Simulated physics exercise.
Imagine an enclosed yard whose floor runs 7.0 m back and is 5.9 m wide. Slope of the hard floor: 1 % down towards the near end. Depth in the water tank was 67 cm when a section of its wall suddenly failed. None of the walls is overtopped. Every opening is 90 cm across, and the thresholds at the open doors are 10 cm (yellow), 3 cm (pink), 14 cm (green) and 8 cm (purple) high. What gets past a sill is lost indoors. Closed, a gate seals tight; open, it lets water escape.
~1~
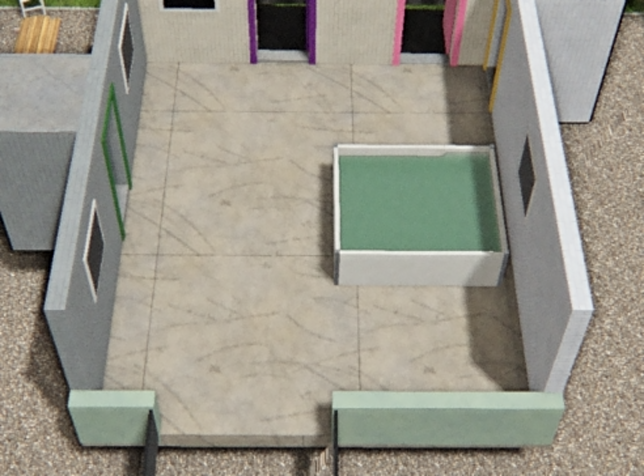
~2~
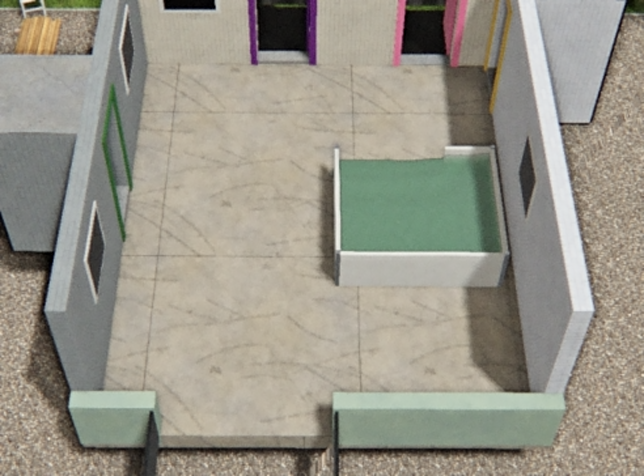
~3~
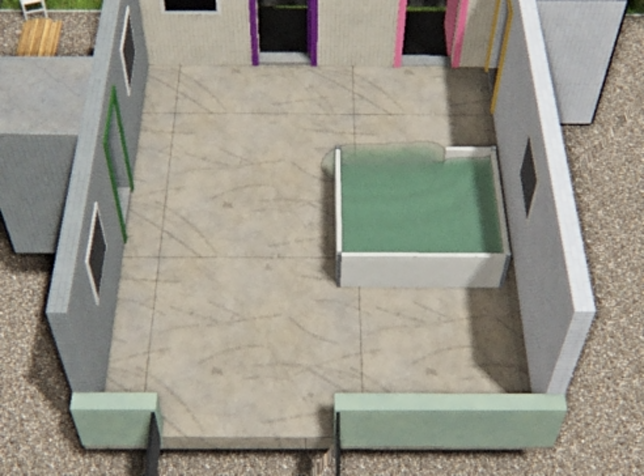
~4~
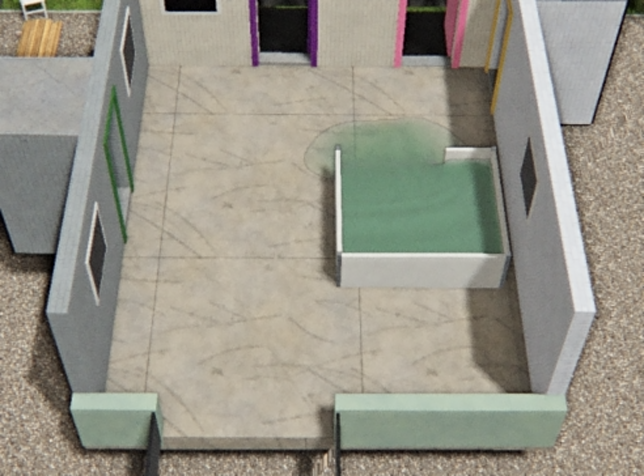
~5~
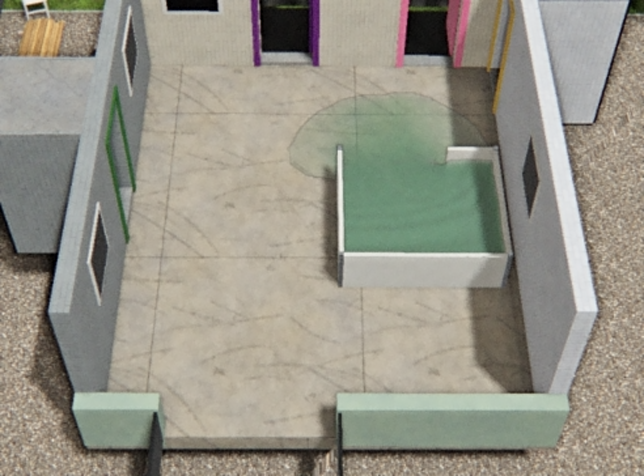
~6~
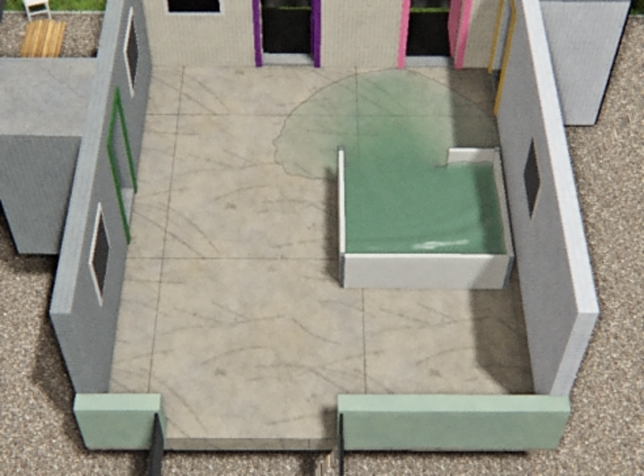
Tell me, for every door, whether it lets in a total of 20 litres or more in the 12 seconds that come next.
For every door: The yellow door does; the pink door does; the green door does not; the purple door does.
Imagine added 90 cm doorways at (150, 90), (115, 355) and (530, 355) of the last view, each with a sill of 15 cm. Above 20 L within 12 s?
Well, the first is on the high side, the second is on the low side, and the third is on the low side.
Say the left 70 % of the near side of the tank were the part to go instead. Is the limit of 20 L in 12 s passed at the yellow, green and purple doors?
Then yellow does not exceed it, green does not exceed it, purple does not exceed it.
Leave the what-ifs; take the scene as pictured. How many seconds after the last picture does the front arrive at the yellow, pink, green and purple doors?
Arrival times: Yellow 0.2 seconds, pink 0.1 seconds, green 2.8 seconds, purple 0.4 seconds.
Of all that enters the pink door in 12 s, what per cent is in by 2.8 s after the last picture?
By then it's near 60% of the total.
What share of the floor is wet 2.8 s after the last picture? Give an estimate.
Covered: Roughly 40 %.
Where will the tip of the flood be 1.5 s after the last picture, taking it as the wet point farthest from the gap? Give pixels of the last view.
Somewhere about (152, 69).
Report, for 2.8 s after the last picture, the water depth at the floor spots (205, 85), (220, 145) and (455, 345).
Spot one 11 cm, spot two 1 cm, spot three 0 cm.
Then, 0.7 s after the last picture water covers 25 % of the floor and is deepest (38 cm) near (360, 71); yellow door 9 cm at the sill, 0 L in, pink door 15 cm at the sill, 57 L in, green door not reached, purple door 17 cm at the sill, 2 L in.
Then, 1.5 s after the last picture water covers 30 % of the floor and is deepest (35 cm) near (370, 78); yellow door 14 cm at the sill, 9 L in, pink door 26 cm at the sill, 193 L in, green door not reached, purple door 22 cm at the sill, 44 L in.
Then, 2.8 s after the last picture water covers 40 % of the floor and is deepest (30 cm) near (162, 77); yellow door 17 cm at the sill, 48 L in, pink door 17 cm at the sill, 364 L in, green door 2 cm at the sill, 0 L in, purple door 15 cm at the sill, 105 L in.
Then, 6.3 s after the last picture water covers 80 % of the floor and is deepest (12 cm) near (464, 173); yellow door 8 cm at the sill, 107 L in, pink door 9 cm at the sill, 545 L in, green door 6 cm at the sill, 0 L in, purple door 8 cm at the sill, 128 L in.
Then, 11.3 s after the last picture water covers 95 % of the floor and is deepest (10 cm) near (105, 422); yellow door 4 cm at the sill, 107 L in, pink door 4 cm at the sill, 584 L in, green door 5 cm at the sill, 0 L in, purple door 5 cm at the sill, 129 L in.
